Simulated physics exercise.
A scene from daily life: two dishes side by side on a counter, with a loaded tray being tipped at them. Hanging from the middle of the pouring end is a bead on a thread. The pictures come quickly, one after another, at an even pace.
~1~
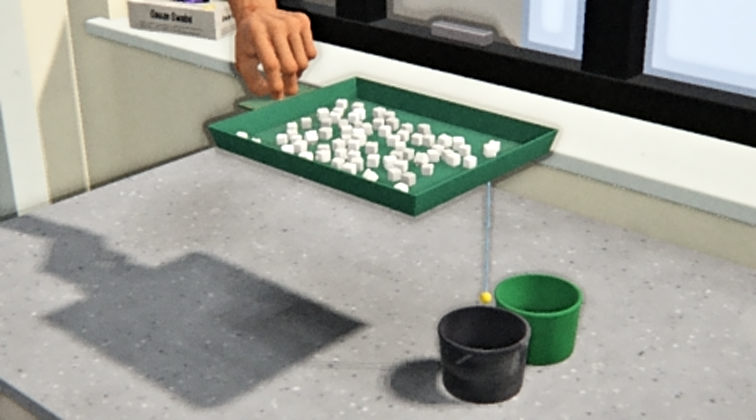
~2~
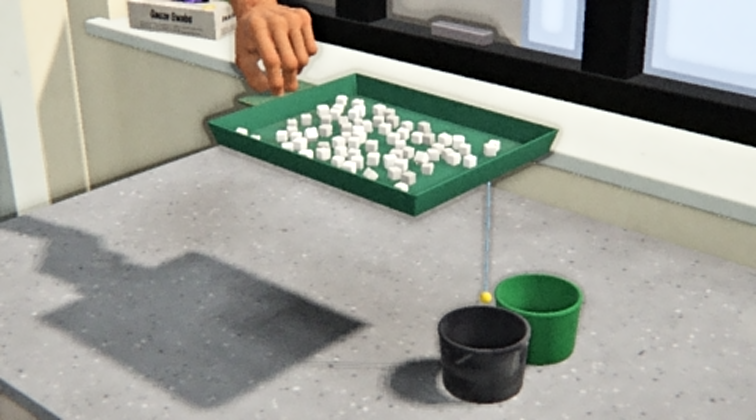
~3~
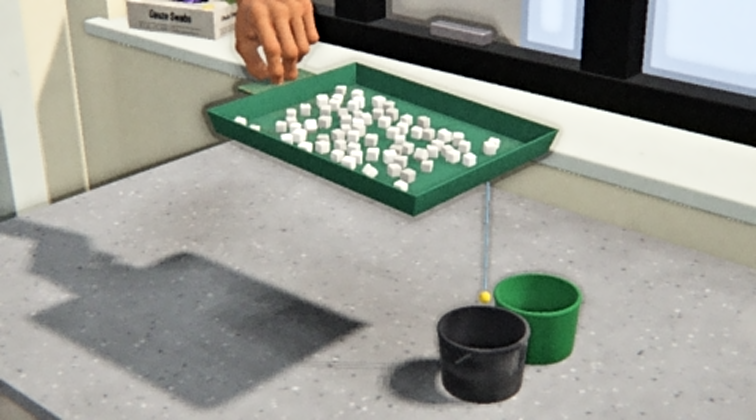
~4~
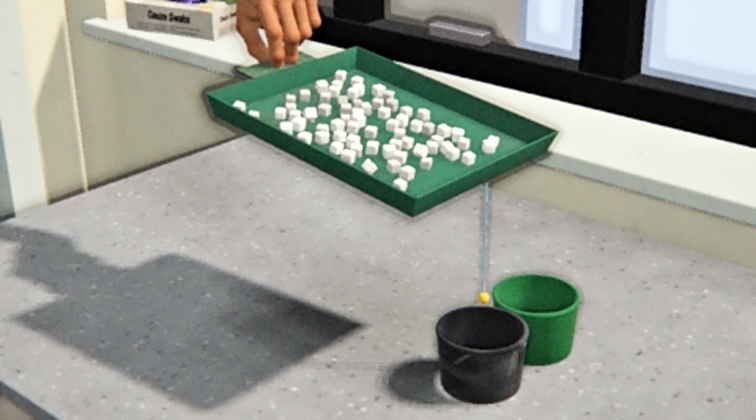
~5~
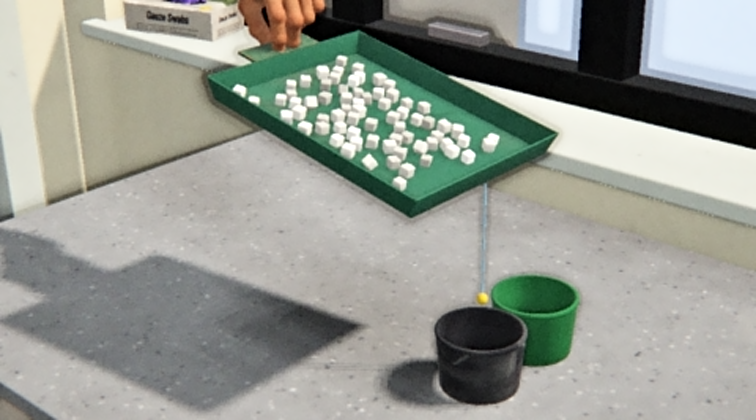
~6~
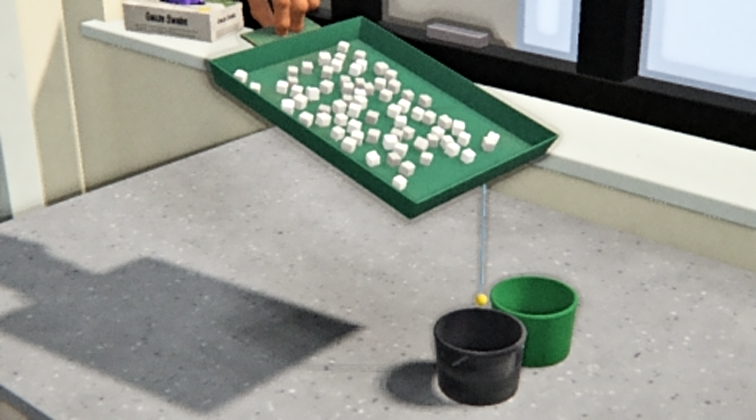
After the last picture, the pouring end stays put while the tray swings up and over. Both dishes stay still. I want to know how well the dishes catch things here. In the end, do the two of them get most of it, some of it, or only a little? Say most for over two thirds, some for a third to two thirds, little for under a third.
They get only a little.
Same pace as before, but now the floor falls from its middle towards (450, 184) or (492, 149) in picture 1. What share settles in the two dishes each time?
Around 10 percent for the first aim and around 40 percent for the second.
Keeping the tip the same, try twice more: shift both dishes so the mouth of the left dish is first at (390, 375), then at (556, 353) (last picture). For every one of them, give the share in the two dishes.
In order, 0 % and 30 %.
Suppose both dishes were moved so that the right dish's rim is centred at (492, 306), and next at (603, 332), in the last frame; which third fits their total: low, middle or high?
Spot one, below one third; spot two, less than a third.
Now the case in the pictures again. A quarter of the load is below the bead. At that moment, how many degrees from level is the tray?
115° or so.
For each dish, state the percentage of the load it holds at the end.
Estimate - left dish 10 percent, right dish 10 percent.
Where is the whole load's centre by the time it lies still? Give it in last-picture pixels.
The centre comes to rest near (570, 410).
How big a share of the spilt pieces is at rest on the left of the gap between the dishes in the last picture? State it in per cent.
Around 20 percent of the pieces.
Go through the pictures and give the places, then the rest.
In the first picture, corners of the pouring end at (415, 191) and (549, 130), level; middle of the load at (359, 139), sugar cubes; left dish at (519, 365); right dish at (572, 329); bead on its thread at (485, 298).
In the second picture, corners of the pouring end at (415, 191) and (550, 129), level; middle of the load at (359, 137).
In the third picture, corners of the pouring end at (415, 192) and (550, 129), tipped barely, level across its low end; middle of the load at (358, 130).
In the fourth picture, corners of the pouring end at (415, 193) and (550, 130), tipped a little, level across its low end; middle of the load at (358, 121).
In the fifth picture, corners of the pouring end at (416, 195) and (550, 132), tipped a little, level across its low end; middle of the load at (359, 111).
In the sixth picture, corners of the pouring end at (416, 197) and (550, 134), tipped clearly, level across its low end; middle of the load at (360, 103); left dish at (515, 367); right dish at (568, 331).
Soon, tray tipped steeply; all on the tray.
A while on, tray tipped past a quarter turn; most on the tray; a small part outside both; a small part in the air.
Towards the end, tray tipped past a quarter turn; a small part in the left dish; a small part in the right dish; most outside both.
Finally, tray tipped past a quarter turn; a small part in the left dish; a small part in the right dish; most outside both.
